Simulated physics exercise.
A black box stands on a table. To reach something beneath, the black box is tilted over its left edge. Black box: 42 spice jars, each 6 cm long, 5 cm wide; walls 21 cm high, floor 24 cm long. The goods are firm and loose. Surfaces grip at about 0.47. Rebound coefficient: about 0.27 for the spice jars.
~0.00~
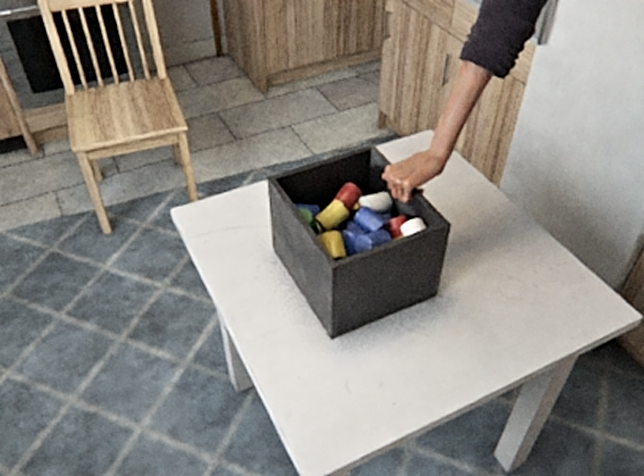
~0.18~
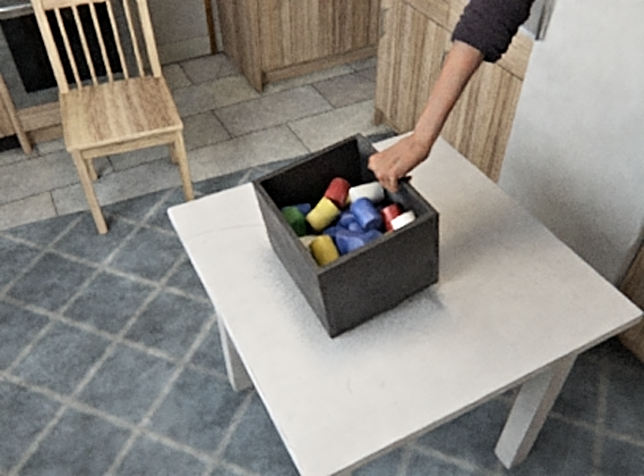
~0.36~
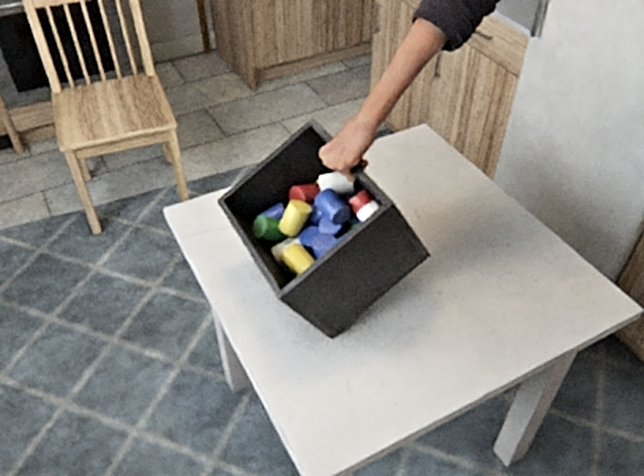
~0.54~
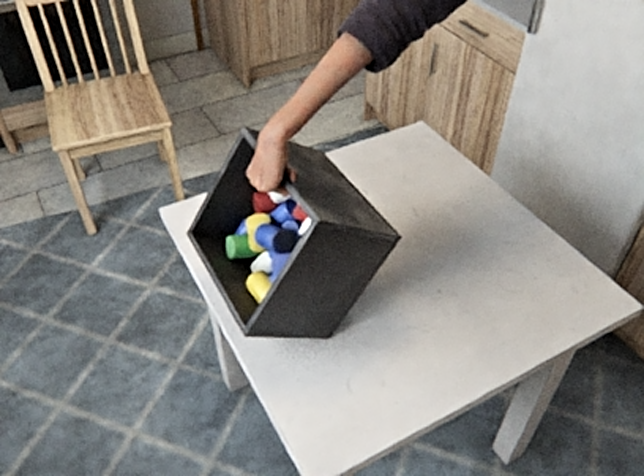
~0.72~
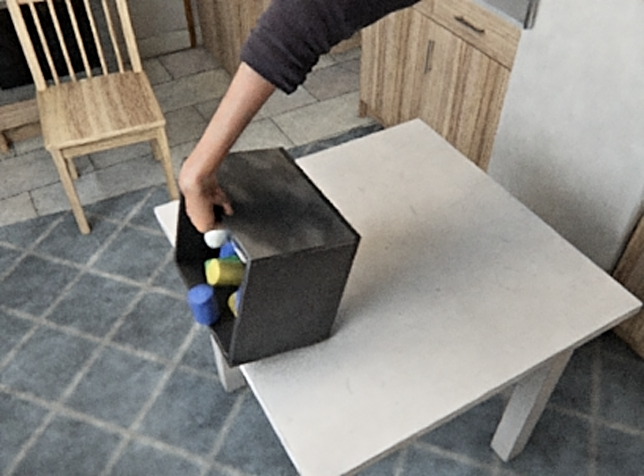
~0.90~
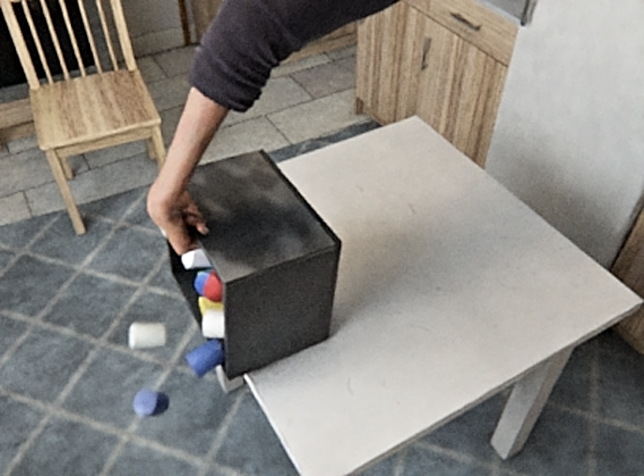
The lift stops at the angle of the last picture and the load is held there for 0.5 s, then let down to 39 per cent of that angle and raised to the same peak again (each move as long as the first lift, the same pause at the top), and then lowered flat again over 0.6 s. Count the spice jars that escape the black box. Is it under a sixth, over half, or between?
It sheds between a sixth and a half of them.
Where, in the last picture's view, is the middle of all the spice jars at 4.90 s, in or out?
At about (322, 267).
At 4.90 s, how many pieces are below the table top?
Roughly 12.
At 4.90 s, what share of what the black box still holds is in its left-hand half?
About 60 per cent.
After 1.54 s, tilt 82°; 9 of 42 out of the black box.
After 2.34 s, tilt 33°; 11 of 42 out of the black box.
After 3.46 s, tilt 85°; 11 of 42 out of the black box.
When it is over (at 4.90 s), 11 of 42 out of the black box. Asked share, 11 of 42, 26 per cent.
